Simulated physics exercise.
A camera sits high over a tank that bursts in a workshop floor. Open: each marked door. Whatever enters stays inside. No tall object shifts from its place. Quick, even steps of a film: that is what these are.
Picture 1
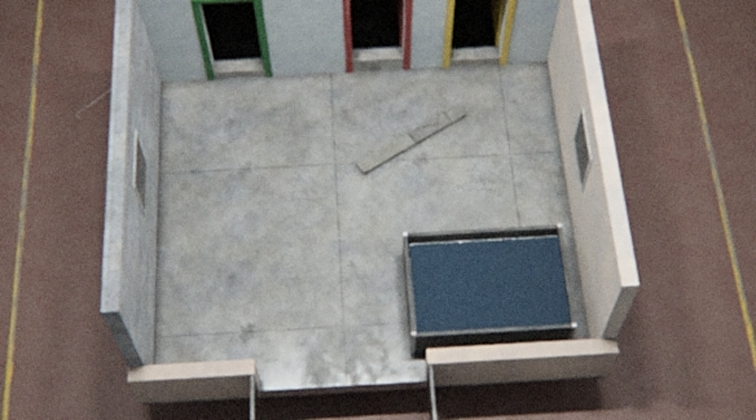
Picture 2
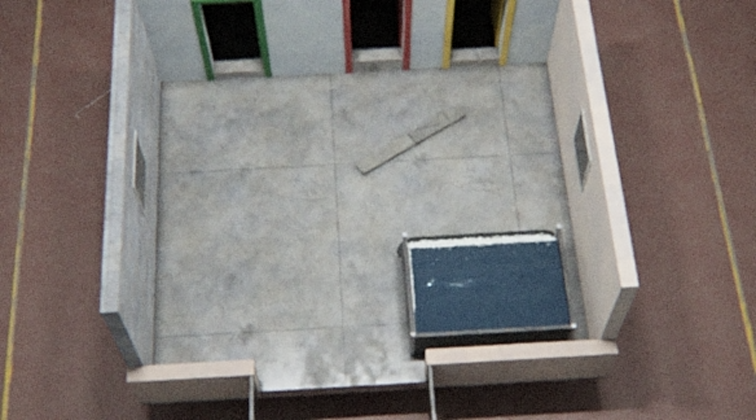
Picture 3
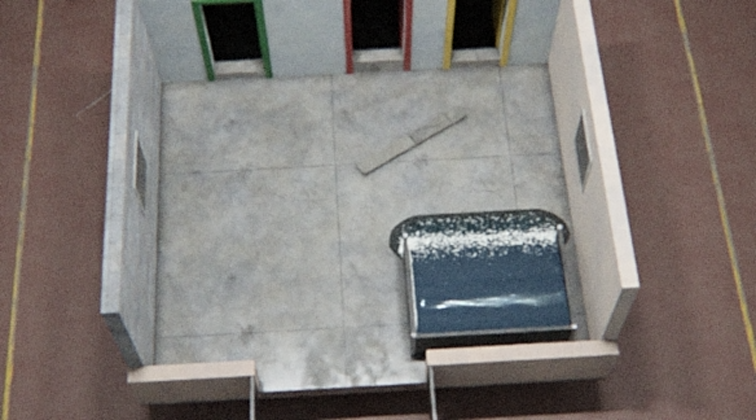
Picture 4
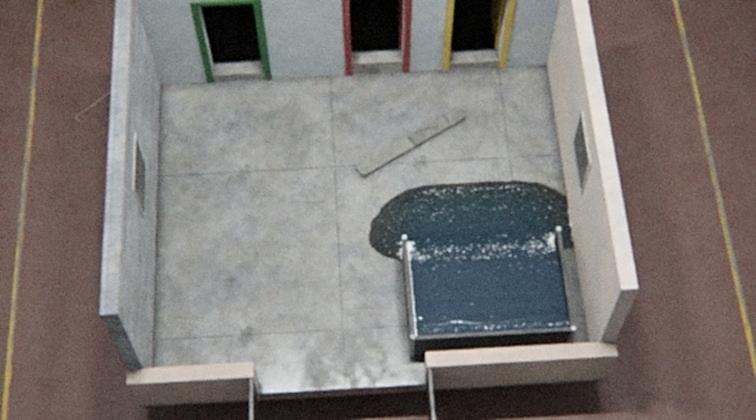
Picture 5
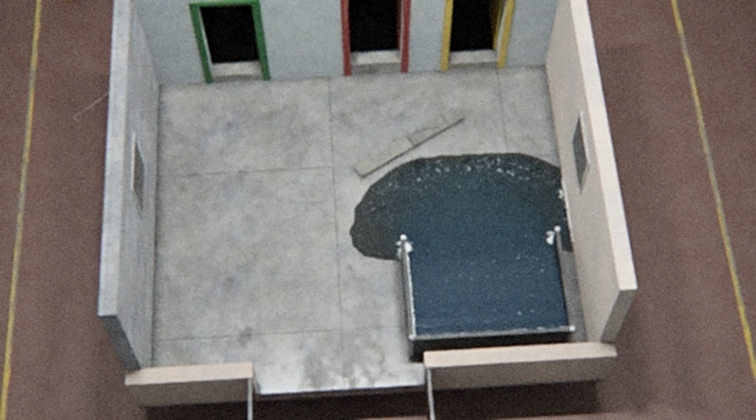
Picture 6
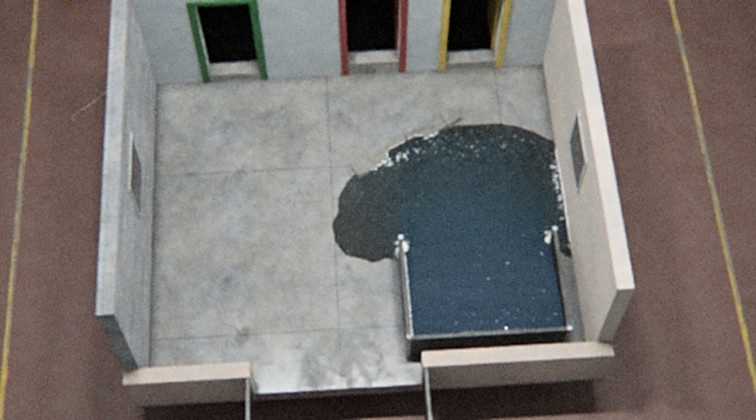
Dark blue water pours from a tank's far side and spreads across the grey floor.
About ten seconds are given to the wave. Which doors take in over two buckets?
Door by door: The red door does not, the green door does not, the yellow door does.
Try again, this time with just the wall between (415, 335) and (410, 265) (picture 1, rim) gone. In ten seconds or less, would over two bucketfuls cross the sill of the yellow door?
Note: Yellow door misses the line.
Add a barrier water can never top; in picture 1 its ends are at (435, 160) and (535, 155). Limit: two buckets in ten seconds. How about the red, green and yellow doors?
Note: Red remains below threshold; green remains below threshold; yellow remains below threshold.
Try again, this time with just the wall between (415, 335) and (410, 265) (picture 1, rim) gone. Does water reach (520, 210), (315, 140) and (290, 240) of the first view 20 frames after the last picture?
As listed: Clear, dry, wet.
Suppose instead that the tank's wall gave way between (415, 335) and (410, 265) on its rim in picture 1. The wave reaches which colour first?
The green one.
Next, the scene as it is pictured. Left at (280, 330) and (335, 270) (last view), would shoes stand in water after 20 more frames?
The first spot not yet wet, the second not yet wet.
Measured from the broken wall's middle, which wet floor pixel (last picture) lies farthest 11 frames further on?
About at (279, 80).
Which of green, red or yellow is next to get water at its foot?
The one in yellow.
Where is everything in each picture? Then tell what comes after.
In the first frame, still water in the tank at (488, 282).
In the second frame, the front is at a hidden place, out from the gap on the tank's far side.
In the third frame, water pours out on the tank's far side and has run to (565, 236).
In the fourth frame, water pours out on the tank's far side and has run to (566, 202).
In the fifth frame, water pours out on the tank's far side and has run to (560, 175).
In the sixth frame, water pours out on the tank's far side and has run to (516, 131).
A moment on, water covers 40 % of the floor; the red door not reached, the green door not reached, the yellow door under two buckets in.
Next, water covers 45 % of the floor; the red door wet at the sill, nothing in, the green door not reached, the yellow door far over two buckets in.
Then, water covers 55 % of the floor; the red door wet at the sill, nothing in, the green door wet at the sill, nothing in, the yellow door far over two buckets in.
Later, water covers 80 % of the floor; the red door wet at the sill, nothing in, the green door wet at the sill, nothing in, the yellow door far over two buckets in.
In the end, water covers 95 % of the floor; the red door wet at the sill, nothing in, the green door wet at the sill, nothing in, the yellow door far over two buckets in.
